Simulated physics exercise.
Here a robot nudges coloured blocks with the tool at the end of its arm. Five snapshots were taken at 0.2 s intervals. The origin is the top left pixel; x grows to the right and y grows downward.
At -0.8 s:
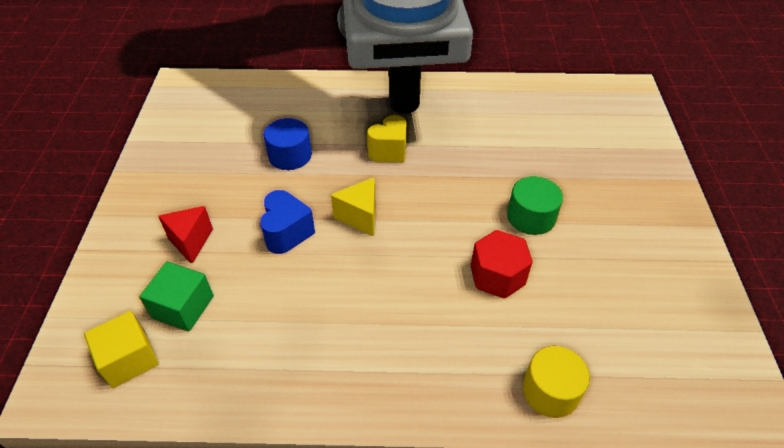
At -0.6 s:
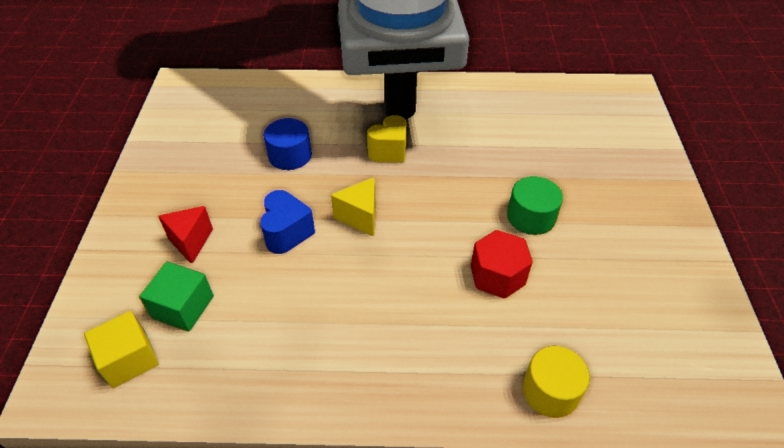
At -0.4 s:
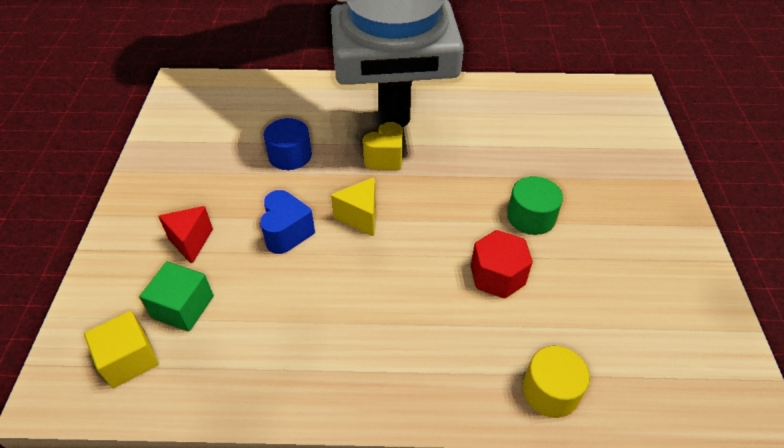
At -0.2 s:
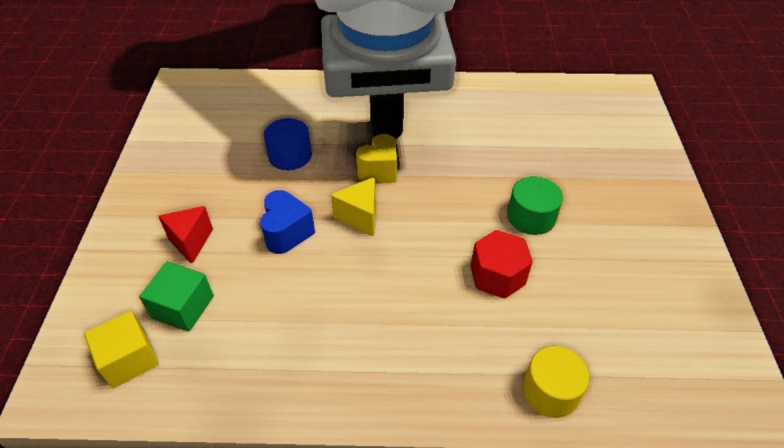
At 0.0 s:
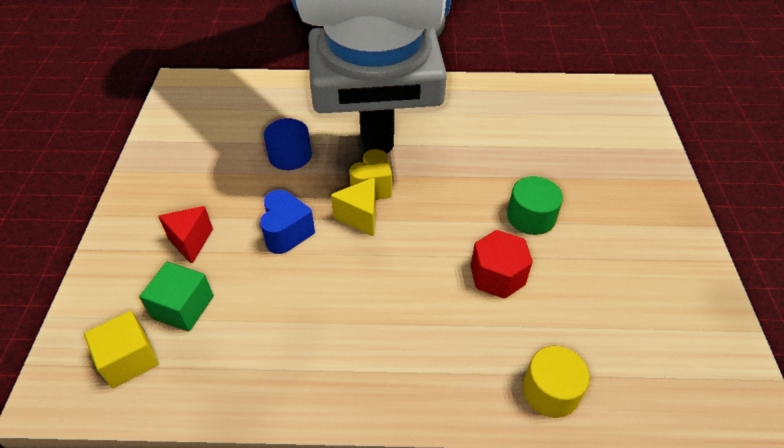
In this clip, a robot arm lowers its black tool behind a yellow heart-shaped block on a wooden board and pushes it a short way down and slightly left, up close to the yellow triangular block, while the other blocks stay still.
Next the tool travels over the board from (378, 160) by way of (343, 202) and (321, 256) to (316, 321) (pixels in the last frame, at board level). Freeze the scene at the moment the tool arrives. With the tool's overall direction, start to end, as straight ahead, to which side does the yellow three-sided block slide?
It's set to shift left.
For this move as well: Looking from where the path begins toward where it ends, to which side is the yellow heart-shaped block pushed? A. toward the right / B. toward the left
B (toward the left)
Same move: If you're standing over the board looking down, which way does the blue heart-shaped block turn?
From above, the blue heart-shaped block will be seen to turn clockwise.
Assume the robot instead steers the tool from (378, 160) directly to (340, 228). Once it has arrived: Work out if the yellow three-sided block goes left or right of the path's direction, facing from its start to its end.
Out to the left.
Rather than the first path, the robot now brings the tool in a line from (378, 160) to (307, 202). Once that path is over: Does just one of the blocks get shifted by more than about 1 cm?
In short: No.
On the path given first. One third of the way, tool (342, 188); yellow three-sided block (360, 228), turned 65° clockwise; yellow heart-shaped block (369, 201), turned 85° anticlockwise.
Two thirds of the way, tool (319, 243); blue heart-shaped block (276, 216), turned 35° clockwise; yellow three-sided block (365, 244), turned 15° clockwise; yellow heart-shaped block (368, 210).
At the end, tool (313, 307); blue heart-shaped block (276, 216), turned 35° clockwise; blue round block still; yellow three-sided block (366, 245), turned 10° clockwise; yellow heart-shaped block (368, 210), turned 130° anticlockwise.
